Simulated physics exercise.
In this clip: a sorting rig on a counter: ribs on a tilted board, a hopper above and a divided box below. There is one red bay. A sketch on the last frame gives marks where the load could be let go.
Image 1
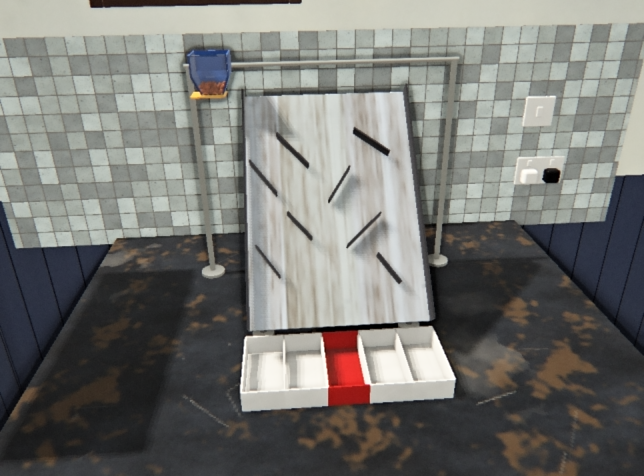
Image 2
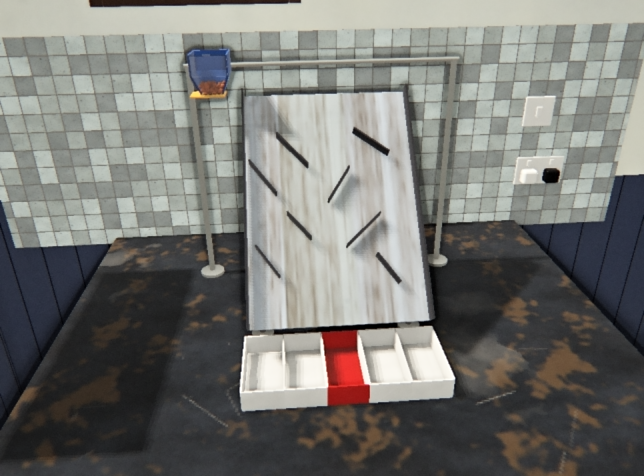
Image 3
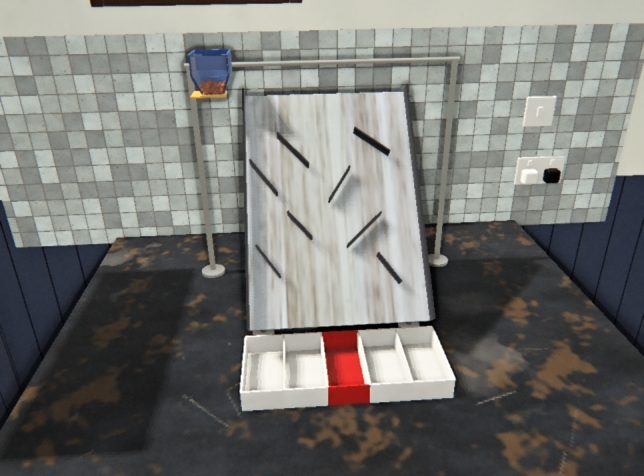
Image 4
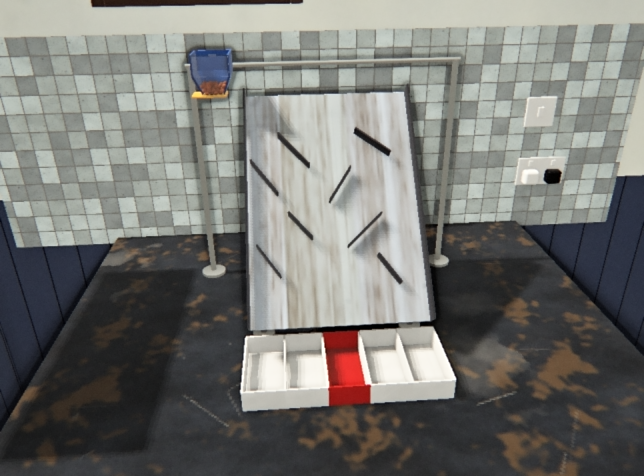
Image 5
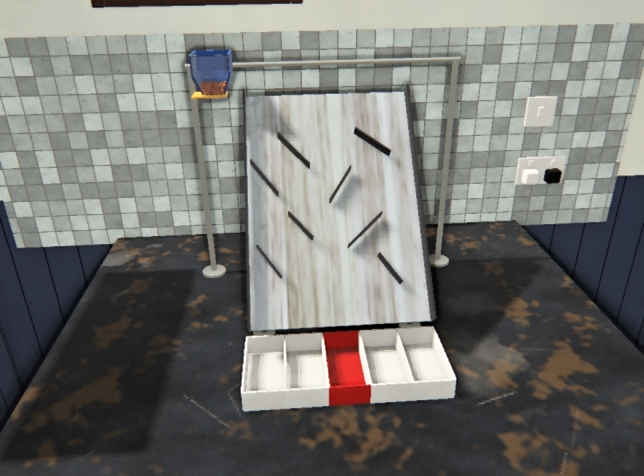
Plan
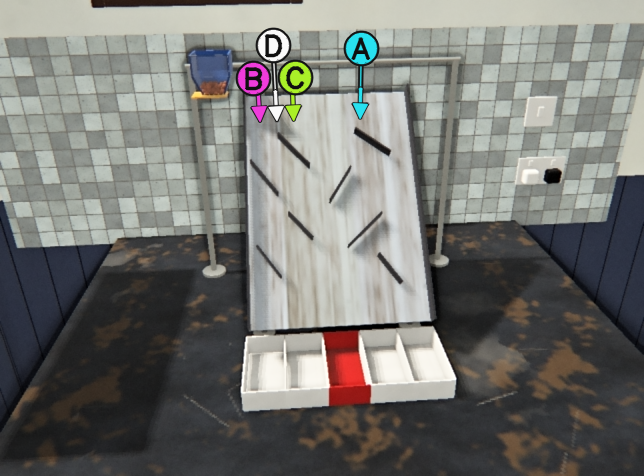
A blue hopper stays still above a tilted ribbed board and a divided box.
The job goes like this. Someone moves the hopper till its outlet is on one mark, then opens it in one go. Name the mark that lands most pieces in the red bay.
Mark C.
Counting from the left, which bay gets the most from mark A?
It is the fifth one.
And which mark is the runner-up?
Here it is mark D.
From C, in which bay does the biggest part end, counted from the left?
The third from the left.
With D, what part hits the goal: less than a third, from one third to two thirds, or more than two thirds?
It is from one third to two thirds.
On the marked copy, mark A meets the board at (360, 113); mark B meets the board at (259, 116); mark C meets the board at (293, 115); mark D meets the board at (276, 115).
Choosing A, a small part in the red bay, about half in other bays, about a third outside the box.
Choosing B, about a quarter in the red bay, about half in other bays, a small part held on the board, a small part outside the box.
Choosing C, most in the red bay, a small part in other bays, a small part outside the box.
Choosing D, about a third in the red bay, about half in other bays, a small part outside the box.
